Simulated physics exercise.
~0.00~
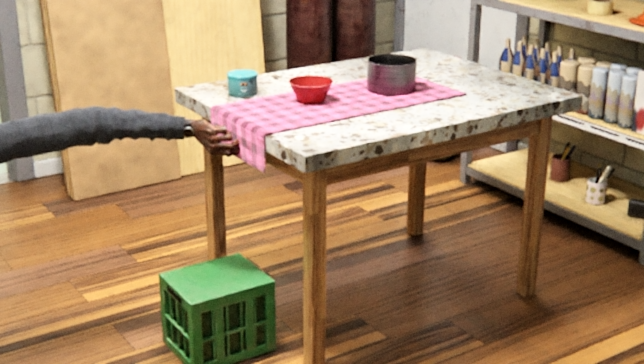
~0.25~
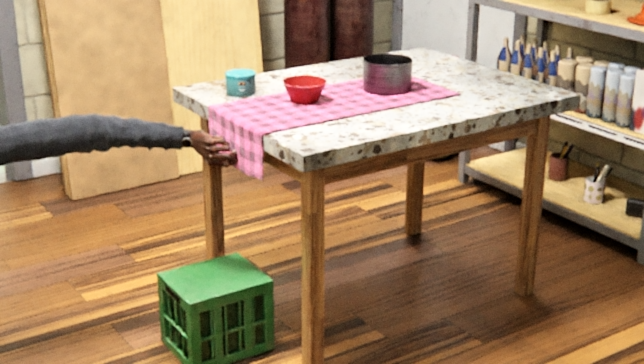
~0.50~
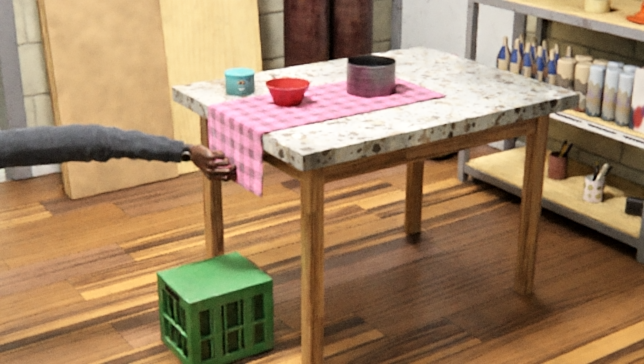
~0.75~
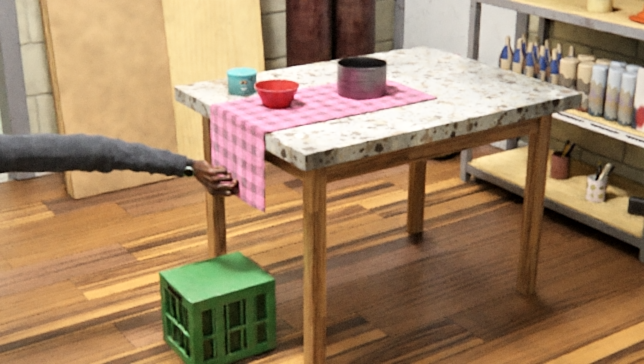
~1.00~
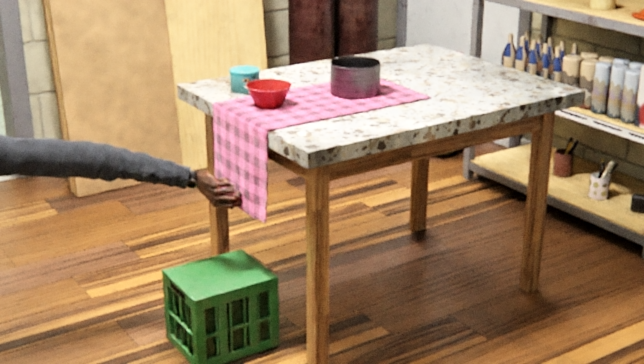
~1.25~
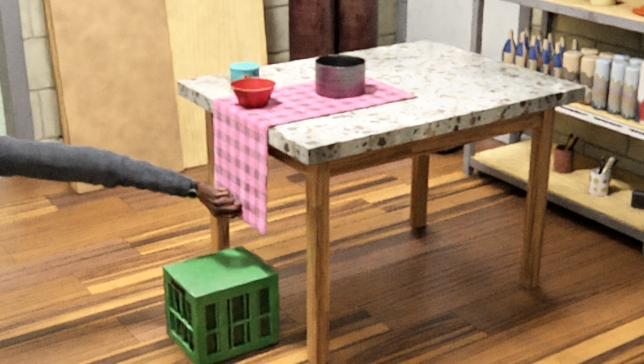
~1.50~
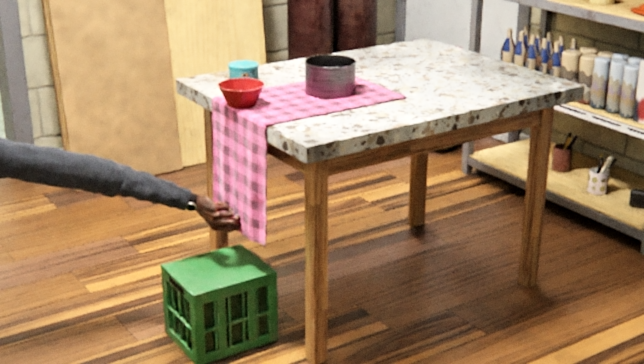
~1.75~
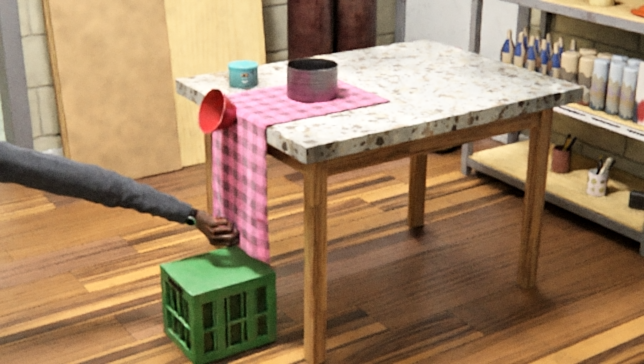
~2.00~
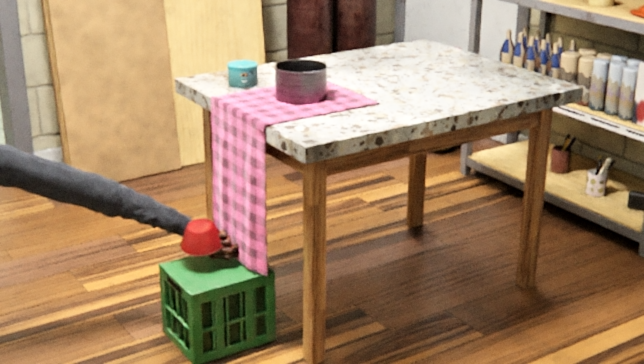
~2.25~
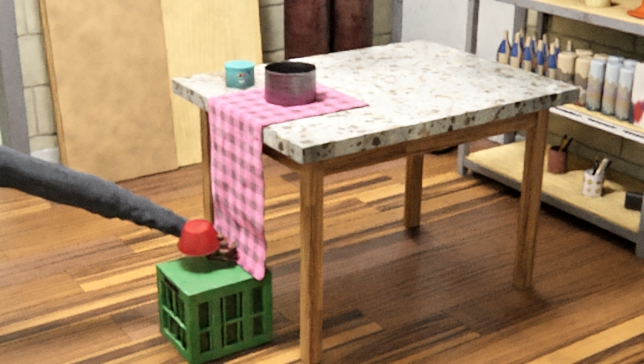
A hand slowly pulls a pink checked cloth down, tipping the red bowl off the table.
